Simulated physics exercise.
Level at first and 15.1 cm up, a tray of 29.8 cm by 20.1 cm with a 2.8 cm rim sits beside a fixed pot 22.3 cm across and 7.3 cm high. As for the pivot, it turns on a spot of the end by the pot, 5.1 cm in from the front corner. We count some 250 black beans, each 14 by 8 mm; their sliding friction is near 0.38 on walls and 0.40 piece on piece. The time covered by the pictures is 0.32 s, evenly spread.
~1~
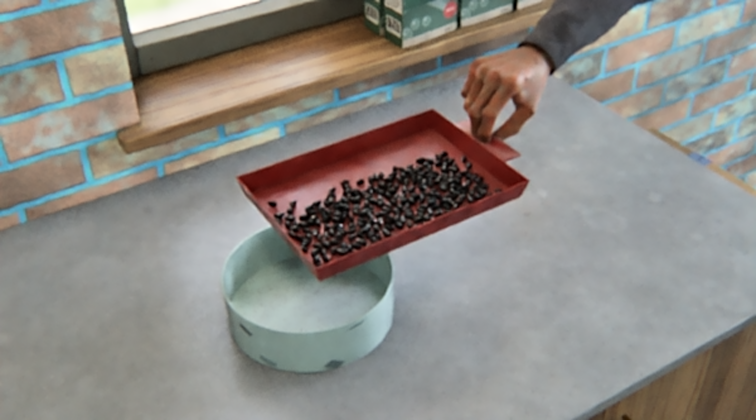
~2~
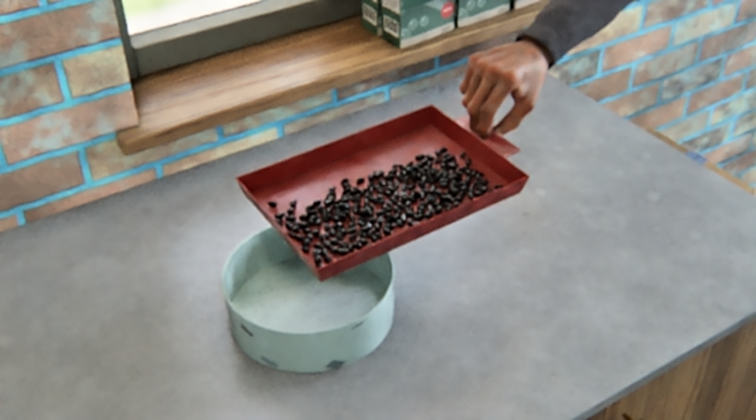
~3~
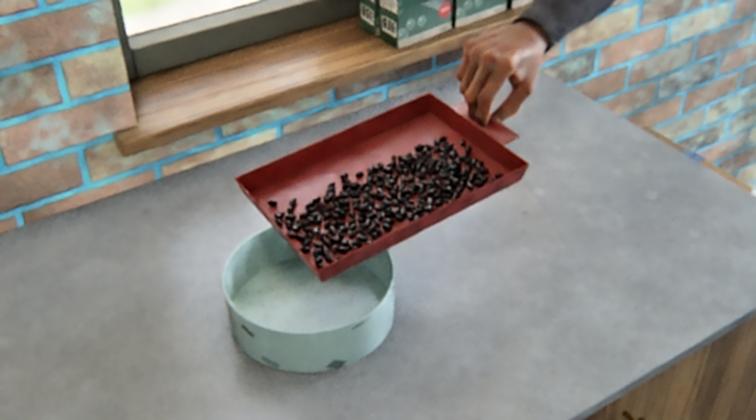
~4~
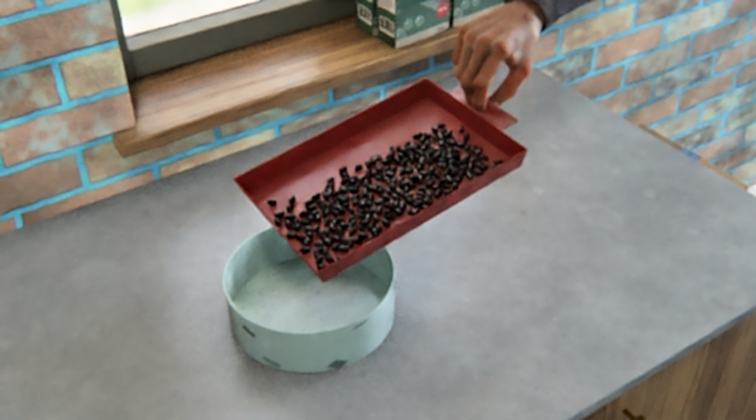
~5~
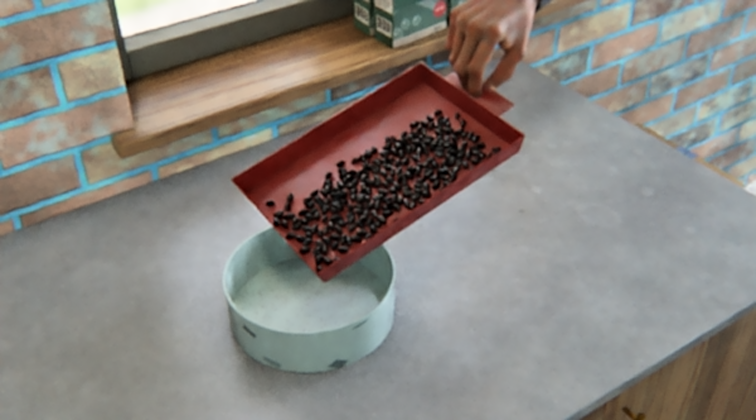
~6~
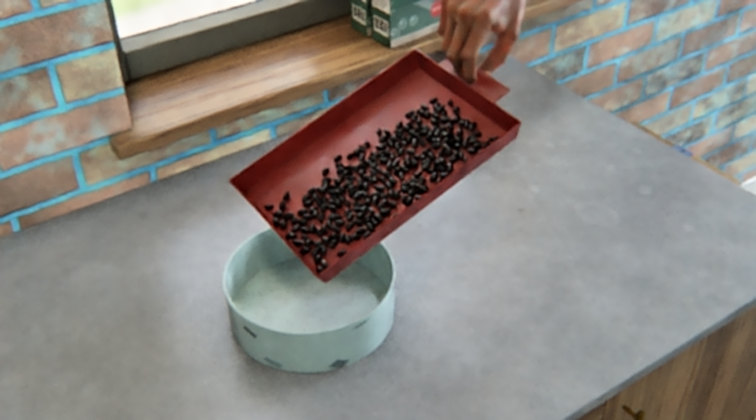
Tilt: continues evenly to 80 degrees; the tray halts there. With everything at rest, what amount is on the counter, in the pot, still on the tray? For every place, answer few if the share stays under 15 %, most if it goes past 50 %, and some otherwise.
Shares - counter: Some; pot: Some; tray: Some.
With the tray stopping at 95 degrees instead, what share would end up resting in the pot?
Near 45 %, then.
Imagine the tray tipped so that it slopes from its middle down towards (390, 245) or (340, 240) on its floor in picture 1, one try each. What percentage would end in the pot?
Roughly 0 per cent on the first try and 10 per cent on the second.
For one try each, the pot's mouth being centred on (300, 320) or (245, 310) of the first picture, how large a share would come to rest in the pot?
Estimates: 60 in a hundred and 60 in a hundred.
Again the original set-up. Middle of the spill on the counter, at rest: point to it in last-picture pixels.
The middle of the spill sits at roughly (255, 404).
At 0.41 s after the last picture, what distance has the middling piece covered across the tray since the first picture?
It has moved some 8 cm from its start.
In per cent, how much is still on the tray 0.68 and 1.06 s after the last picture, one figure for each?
First 95, then 50.
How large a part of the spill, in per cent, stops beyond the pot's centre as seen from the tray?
About 100 %.
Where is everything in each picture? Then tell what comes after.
In the first frame, tray tilt 0 degrees, front corners at (318, 263) and (522, 180); middle of the pieces at (389, 206); pot at (308, 271).
In the second frame, tray tilt 1 degrees, front corners at (319, 264) and (522, 175); middle of the pieces at (390, 204).
In the third frame, tray tilt 5 degrees, front corners at (320, 265) and (521, 163), lowest corner left front; middle of the pieces at (389, 198).
In the fourth frame, tray tilt 10 degrees, front corners at (319, 266) and (520, 149), lowest corner left front; middle of the pieces at (388, 192).
In the fifth frame, tray tilt 14 degrees, front corners at (319, 268) and (517, 135), lowest corner left front; middle of the pieces at (386, 185).
In the sixth frame, tray tilt 19 degrees, front corners at (319, 270) and (513, 122), lowest corner left front; middle of the pieces at (383, 180); pot at (309, 271).
Then, 0.41 s after the last picture, tilt 48 degrees; the tray holds 100 %, the pot 0 %.
Then, 0.68 s after the last picture, tilt 68 degrees; the tray holds 95 %, the pot 0 %.
Then, 1.06 s after the last picture, tilt 80 degrees; the tray holds 50 %, the pot 10 %.
In the end, counter 40 %, pot 25 %, tray 35 %.
